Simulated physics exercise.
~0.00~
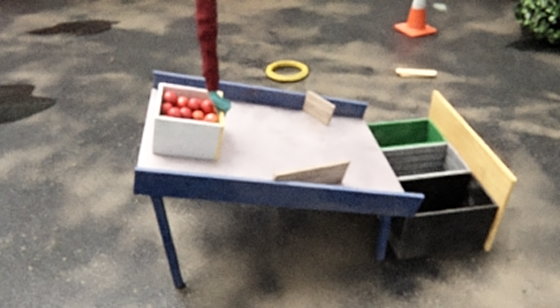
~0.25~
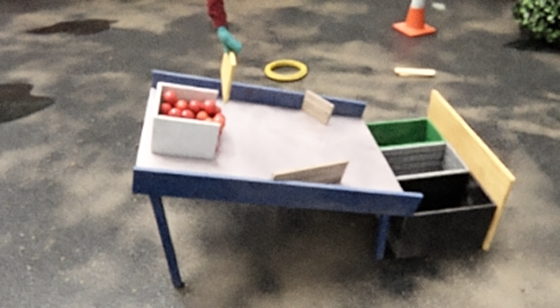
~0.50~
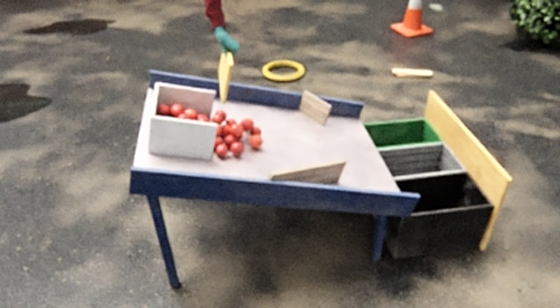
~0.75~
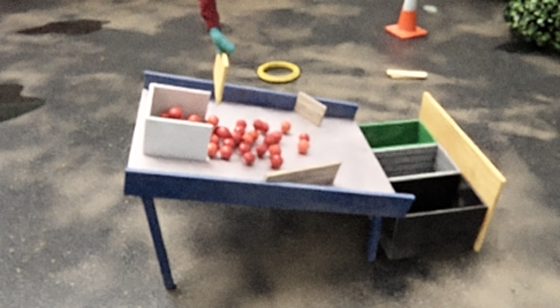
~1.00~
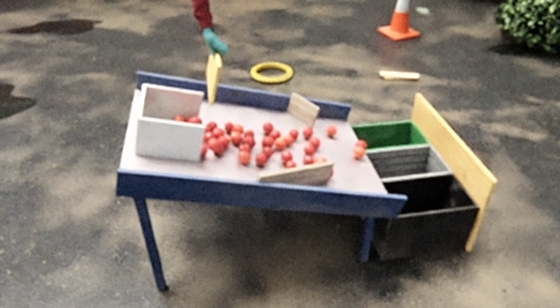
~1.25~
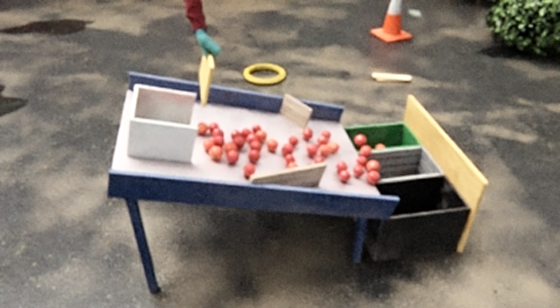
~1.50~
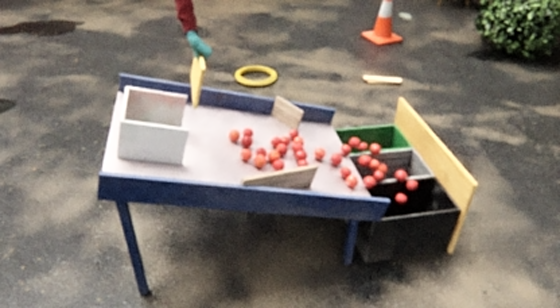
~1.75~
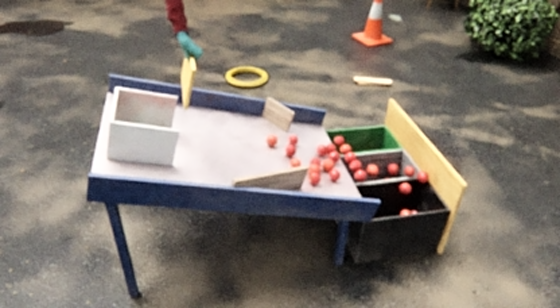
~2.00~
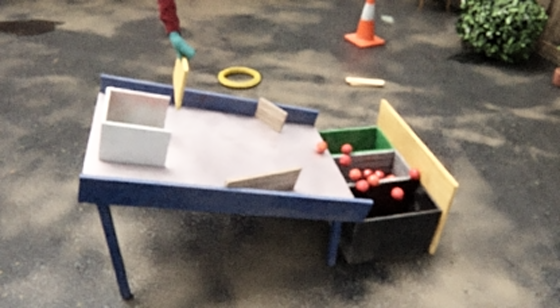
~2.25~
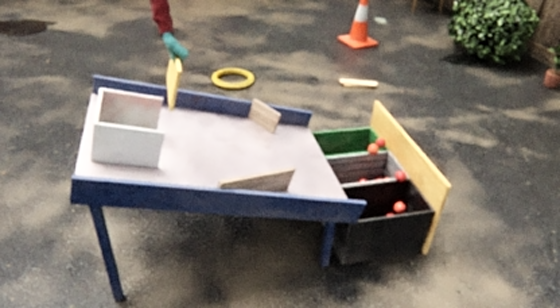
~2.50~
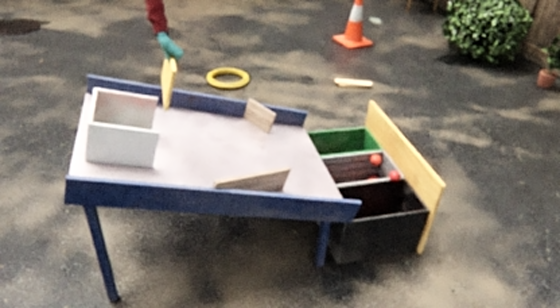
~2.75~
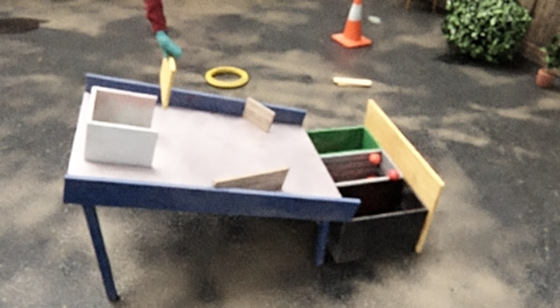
On a wet-looking paved yard, a gloved hand lifted the gate of a white pen on a sloping table, and the red tomatoes rolled down between two angled boards, dropping into the green, grey and black bins until the table was bare.
